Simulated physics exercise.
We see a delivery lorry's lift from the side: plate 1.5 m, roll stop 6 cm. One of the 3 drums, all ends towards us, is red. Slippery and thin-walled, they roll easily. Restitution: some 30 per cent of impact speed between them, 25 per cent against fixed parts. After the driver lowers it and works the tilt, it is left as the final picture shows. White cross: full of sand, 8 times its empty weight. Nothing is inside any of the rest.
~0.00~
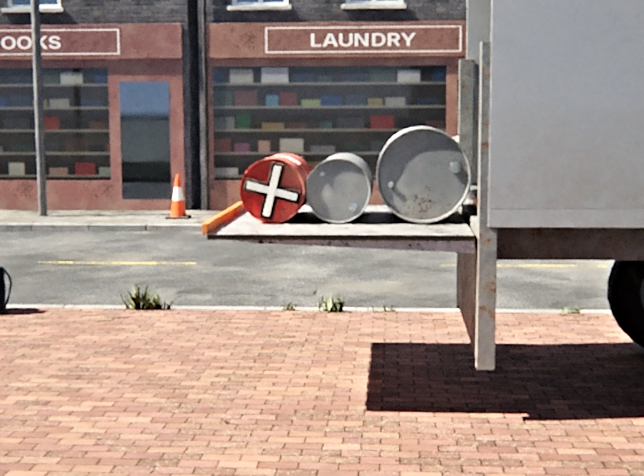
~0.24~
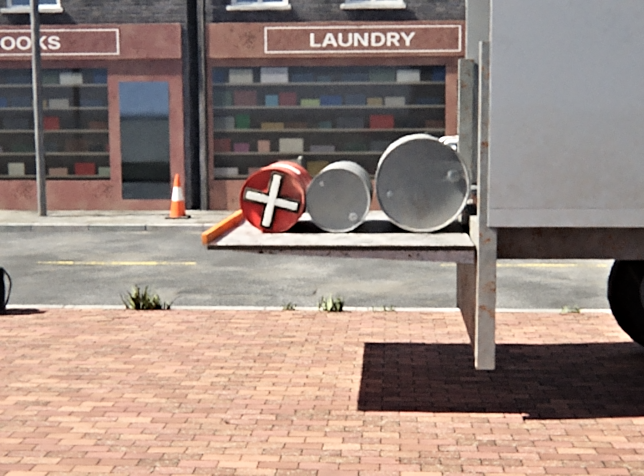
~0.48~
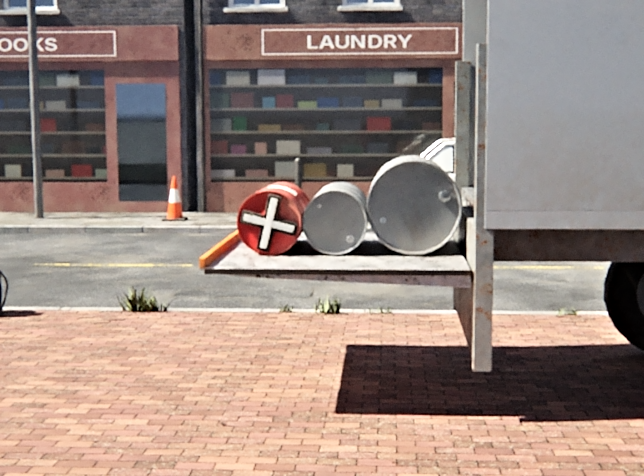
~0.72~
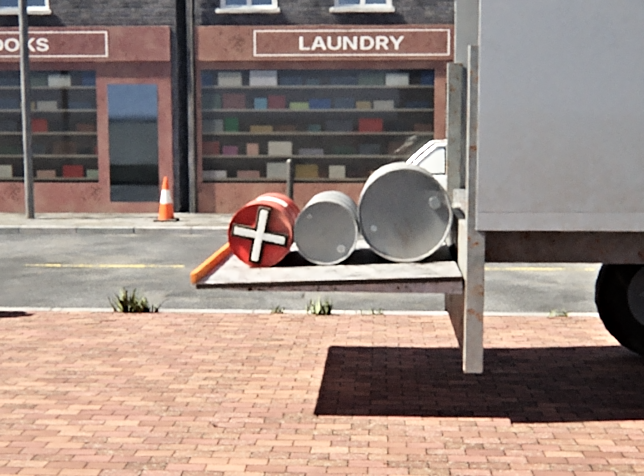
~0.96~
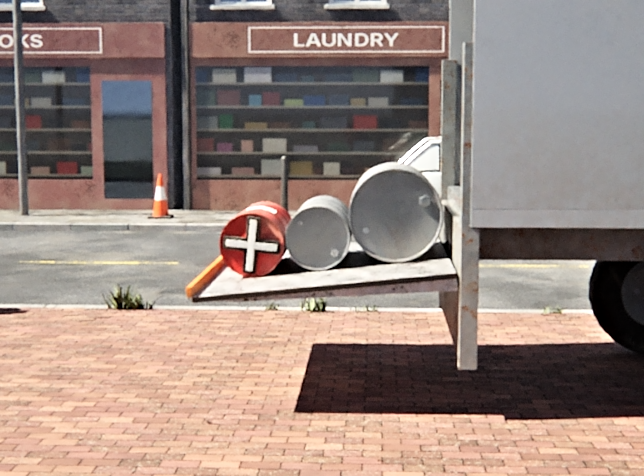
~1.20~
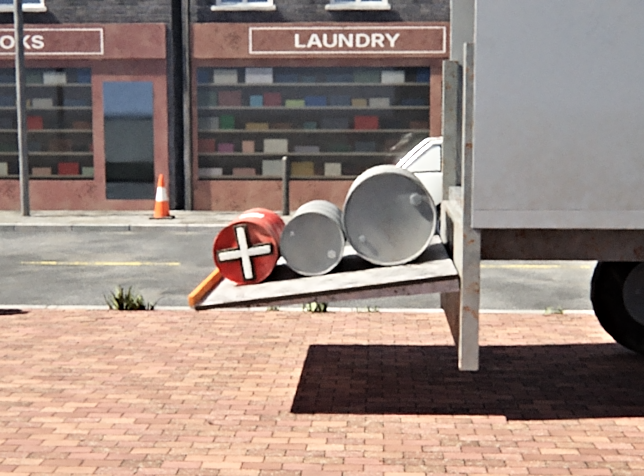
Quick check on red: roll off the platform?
No, it stays.
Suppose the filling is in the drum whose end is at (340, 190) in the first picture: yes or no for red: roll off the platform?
With that change, red: It happens.
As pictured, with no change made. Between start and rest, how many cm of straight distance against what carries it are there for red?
Red shifts something like 15.
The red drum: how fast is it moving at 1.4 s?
Around 0.5 m/s.
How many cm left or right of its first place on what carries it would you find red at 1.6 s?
Shift of red: 20, leftward.
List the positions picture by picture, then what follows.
The first frame shows red at (272, 191); plate level; stop at (205, 229); white cross at (272, 191).
The second frame shows red at (272, 201); plate level.
The third frame shows red at (269, 223); plate level.
The fourth frame shows red at (260, 235); plate tilted 2°; stop at (193, 279).
The fifth frame shows red at (252, 245); plate tilted 6°.
The sixth frame shows red at (245, 253); plate tilted 8°; stop at (191, 301).
After 1.4 s, red is on the plate, 20 cm from the stop, rolling left; 0 of 3 are off.
After 1.6 s, red is on the plate, 15 cm from the stop; 0 of 3 are off.
After 1.7 s, no change for red; 0 of 3 are off.
At rest (2.3 s), red is on the plate, 15 cm from the stop; 0 of 3 are off.
